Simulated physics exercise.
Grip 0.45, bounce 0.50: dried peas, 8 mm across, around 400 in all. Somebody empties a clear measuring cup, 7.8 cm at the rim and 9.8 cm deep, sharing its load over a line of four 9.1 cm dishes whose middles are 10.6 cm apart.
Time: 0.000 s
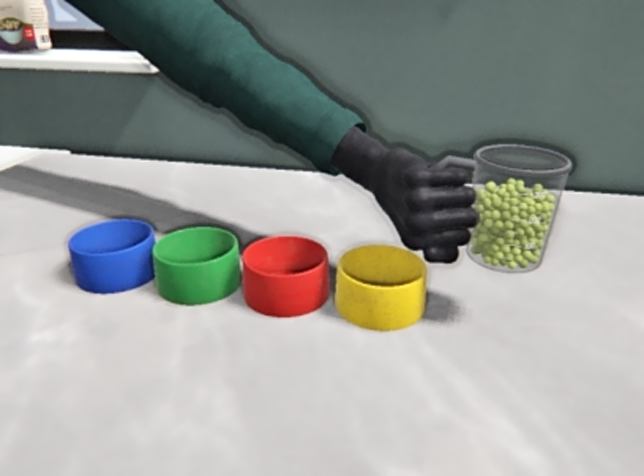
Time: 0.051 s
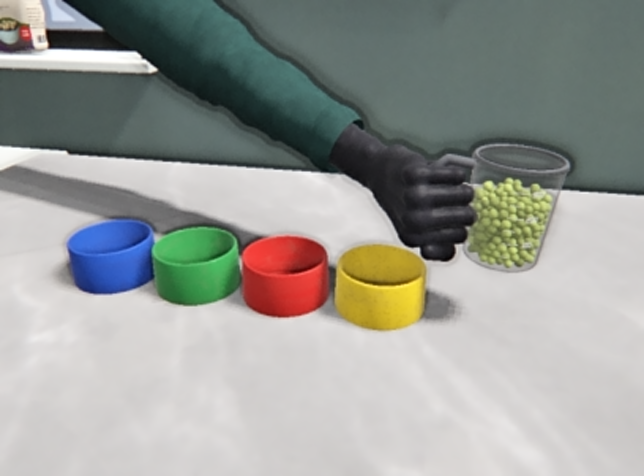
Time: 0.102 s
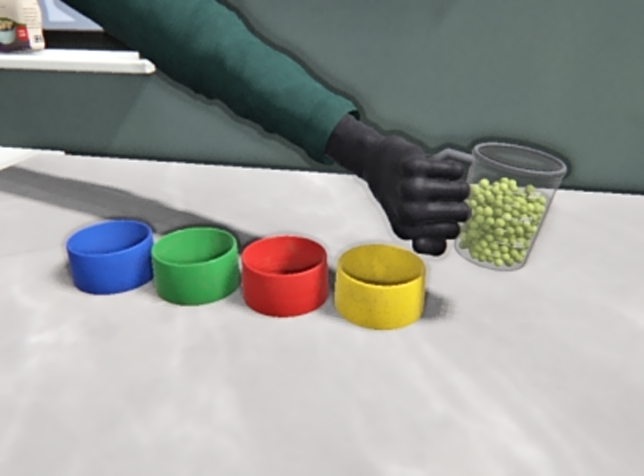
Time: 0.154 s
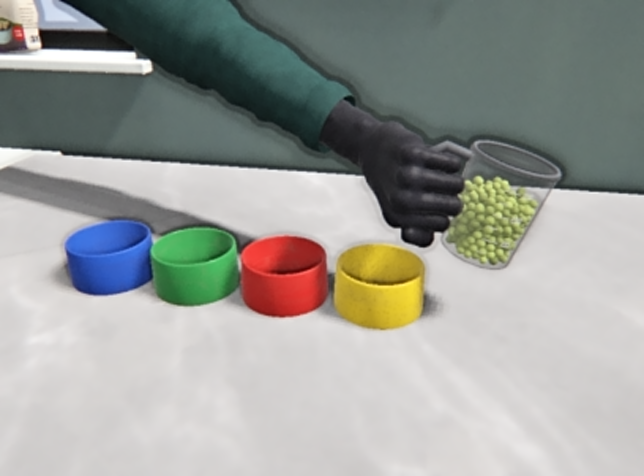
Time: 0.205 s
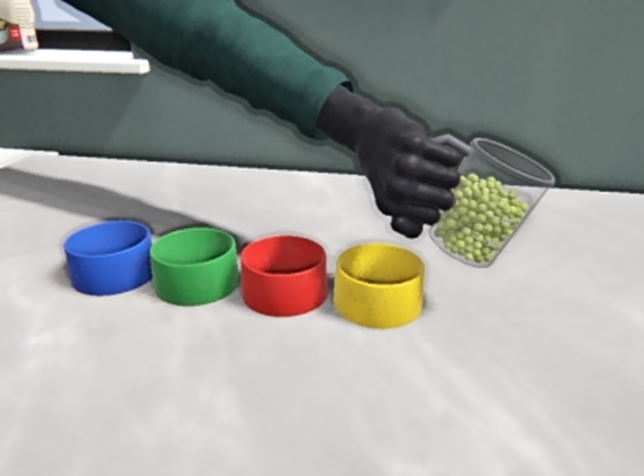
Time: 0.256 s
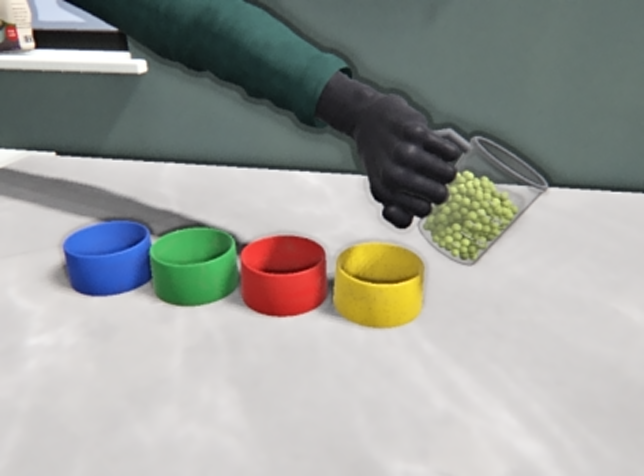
A clear cup of green peas is held by a black-gloved hand above a pale counter before a dark green wall, seen from slightly above. Blue, green, red and yellow dishes line up from left to centre, below the green-sleeved arm. The hand shifts slightly left and tilts the cup progressively, its rim leaning right and the peas still inside, while the view stays nearly steady.
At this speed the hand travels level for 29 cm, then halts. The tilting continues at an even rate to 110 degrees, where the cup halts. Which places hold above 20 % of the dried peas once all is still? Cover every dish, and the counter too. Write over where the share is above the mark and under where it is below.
Red dish: Under; blue dish: Under; green dish: Under; yellow dish: Over; counter: Over.
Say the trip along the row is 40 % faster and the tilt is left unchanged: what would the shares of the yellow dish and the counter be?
In that case: Yellow 60, and counter 10.
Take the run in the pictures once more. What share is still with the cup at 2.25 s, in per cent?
It should be near 0 per cent.
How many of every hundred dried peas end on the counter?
Close to 45 per cent, give or take.
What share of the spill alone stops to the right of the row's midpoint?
Share: About 100 in a hundred.
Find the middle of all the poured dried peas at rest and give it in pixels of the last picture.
My guess is close to (397, 297).
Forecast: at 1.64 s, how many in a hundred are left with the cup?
About 0 per cent.
Then, at 1.08 s, tilt 110 degrees; cup holds 40 %, yellow 20 %.
Then, at 1.64 s, tilt 110 degrees; cup holds 0 %, yellow 55 %.
After 2.25 s, tilt 110 degrees; cup holds 0 %, yellow 55 %.
By 2.5 s all is still; red 0 %, blue 0 %, green 0 %, yellow 55 %, counter 45 %.
